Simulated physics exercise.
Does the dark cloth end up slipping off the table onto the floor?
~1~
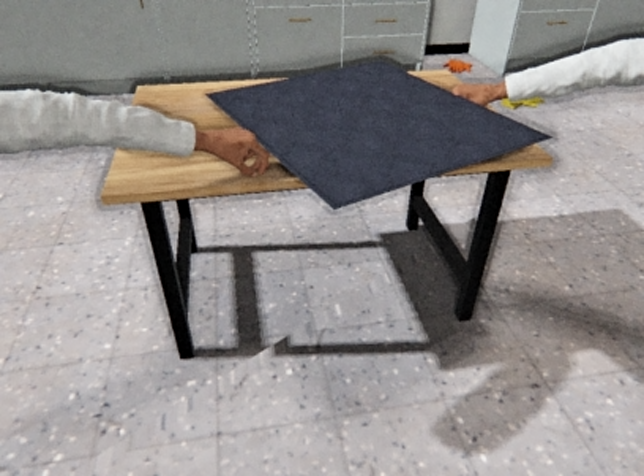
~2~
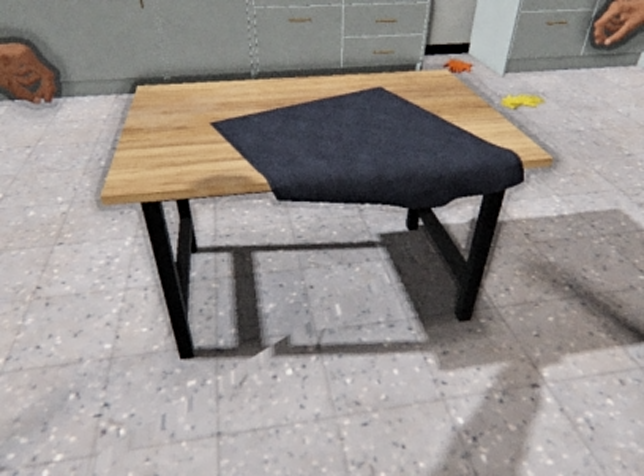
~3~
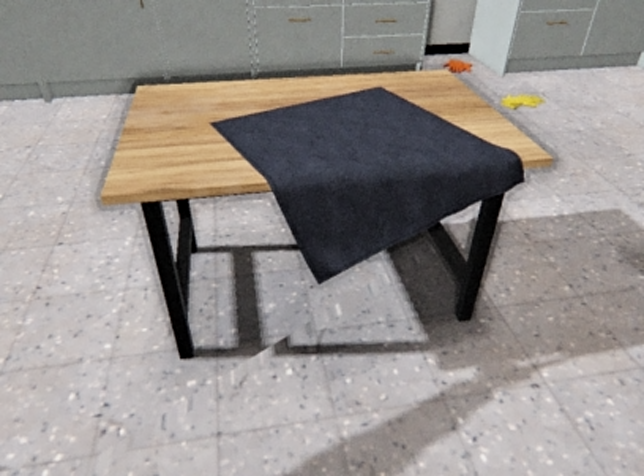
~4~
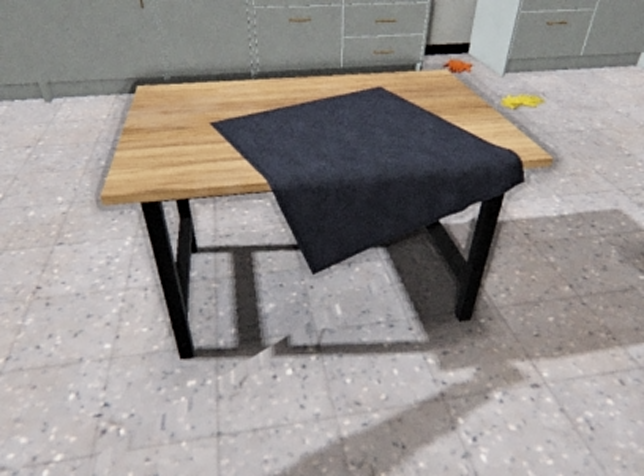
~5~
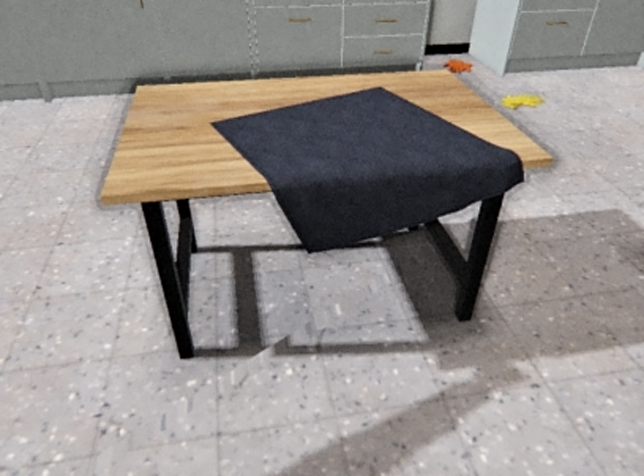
No, the dark cloth stays on the table, with most of it lying on the top and a corner hanging over the front edge.
Dark cloth released by two hands settling over the front edge of a wooden table, its hanging corner swaying slightly, staying draped.
